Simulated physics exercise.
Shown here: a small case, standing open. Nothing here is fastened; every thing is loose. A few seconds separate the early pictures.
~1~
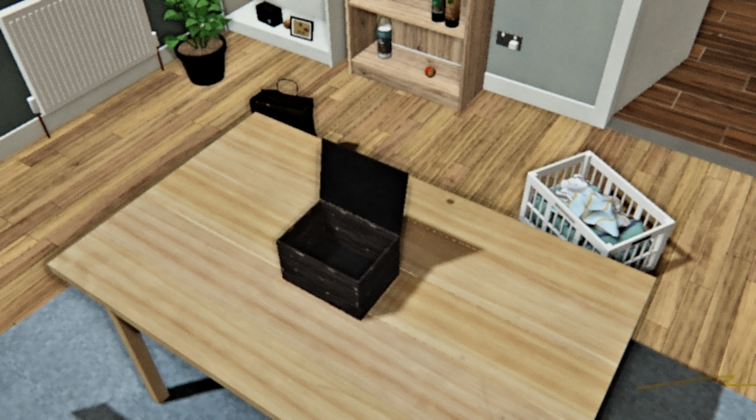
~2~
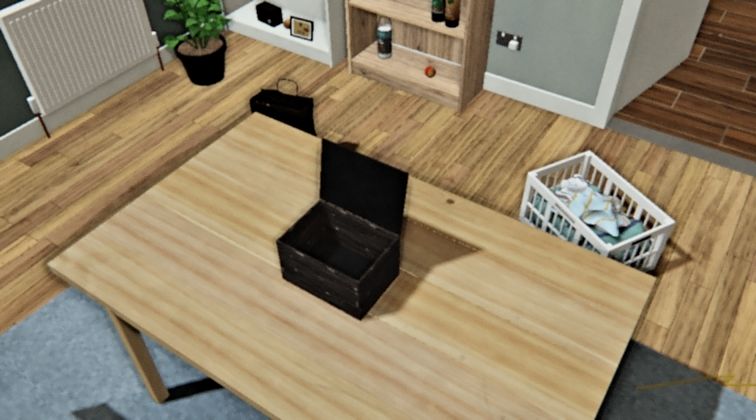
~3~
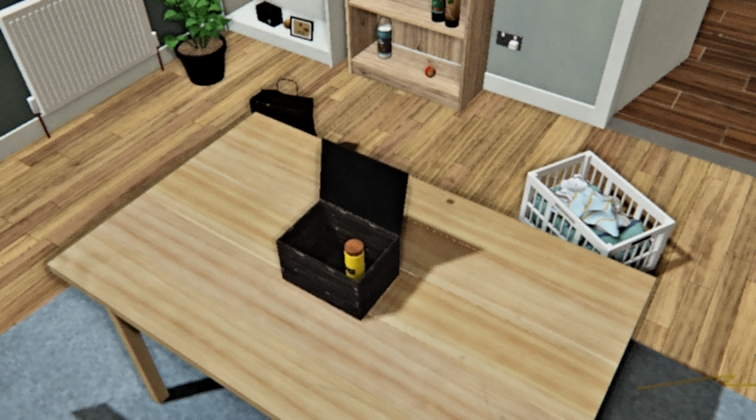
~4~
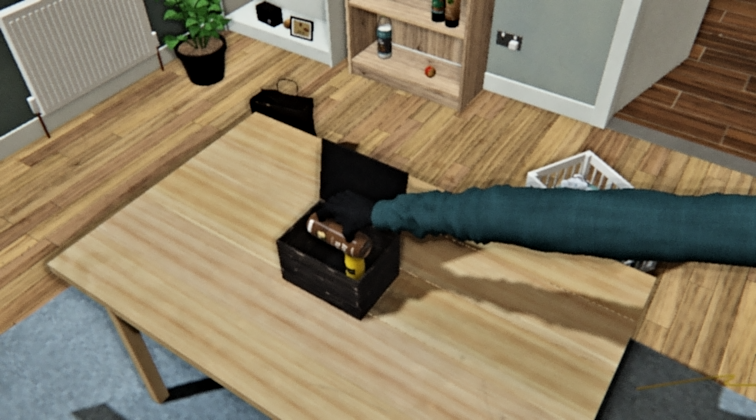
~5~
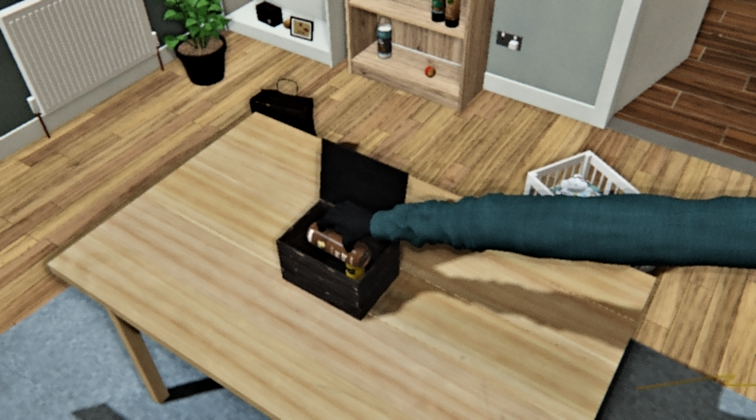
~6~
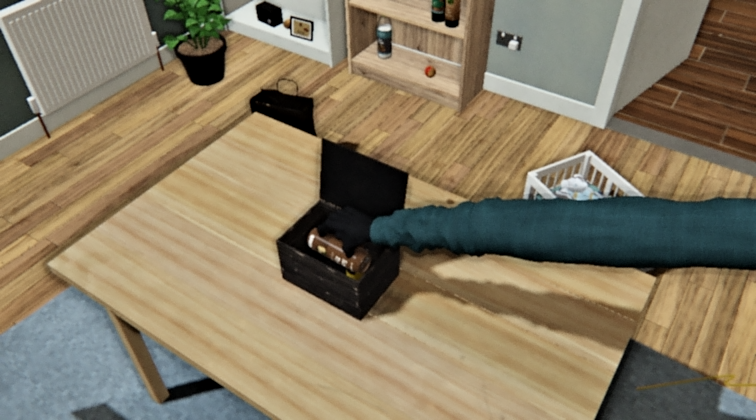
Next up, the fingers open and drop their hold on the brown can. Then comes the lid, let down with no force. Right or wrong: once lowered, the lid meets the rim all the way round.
Right.
Then, 1.20 s past the last view, lid starting down; brown can displaced well along near (341, 283).
Then, 1.80 s past the last view, lid 30° above the rim; brown can displaced well along near (341, 283).
Finally, lid shut; moved from the start, brown can; yellow shaker still in place. Final places as the last picture's camera would see them, brown can near (341, 283).
